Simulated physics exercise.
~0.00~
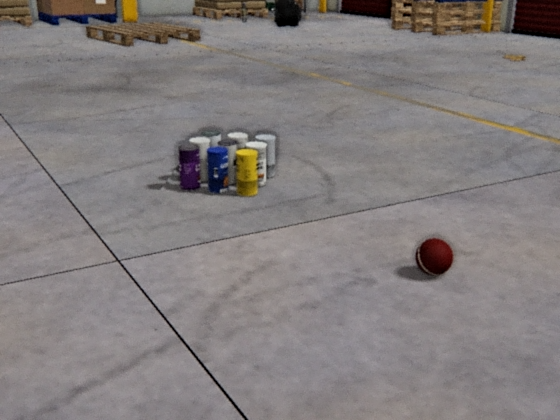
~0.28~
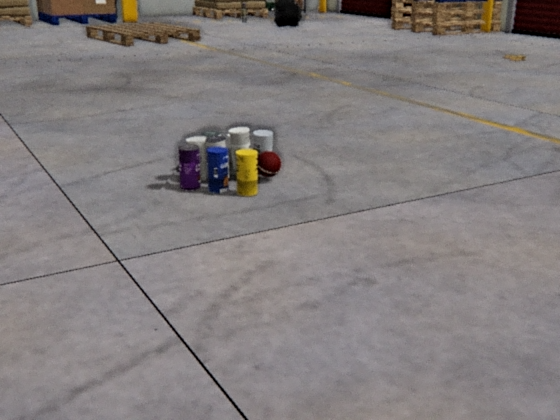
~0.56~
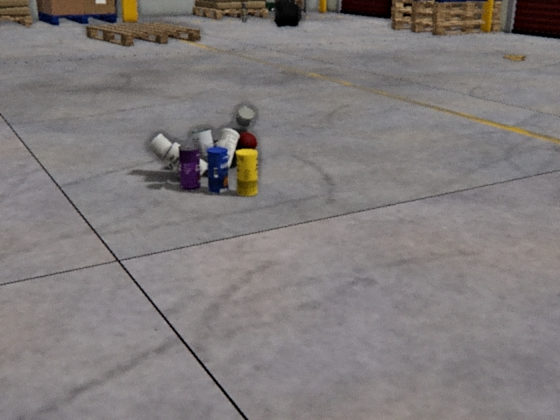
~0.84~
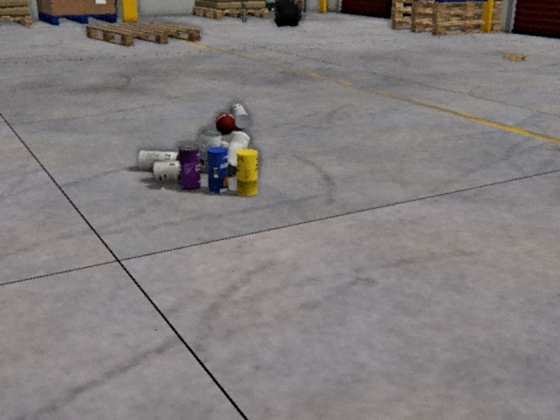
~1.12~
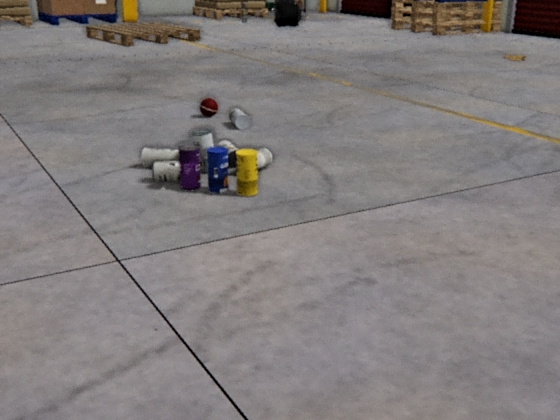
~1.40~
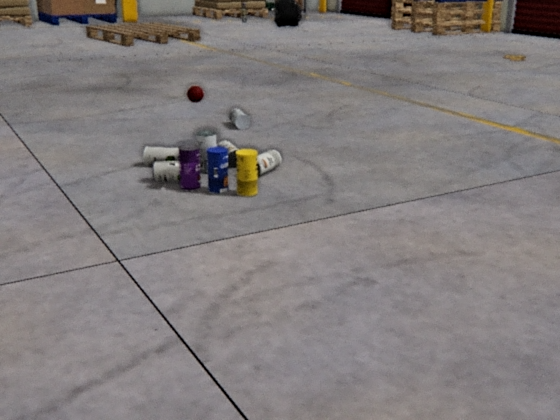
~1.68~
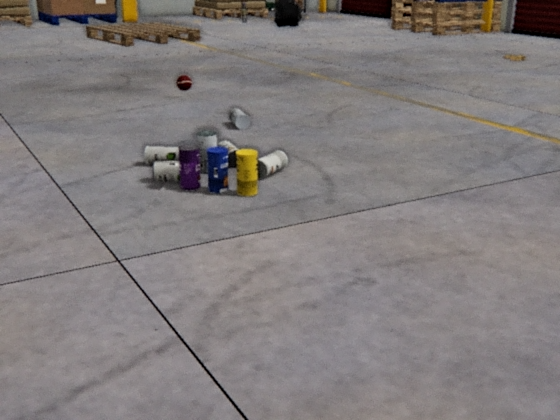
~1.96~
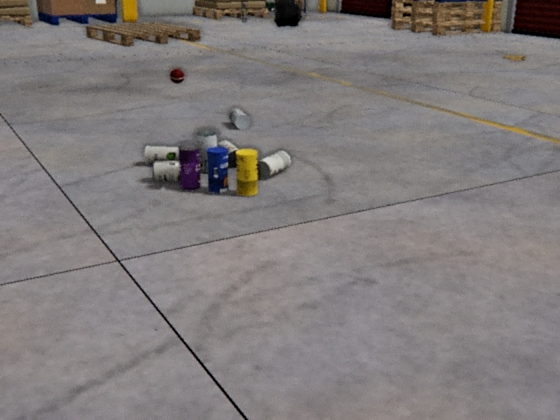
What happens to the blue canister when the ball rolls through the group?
The blue canister stays upright in its place between the purple and yellow ones.
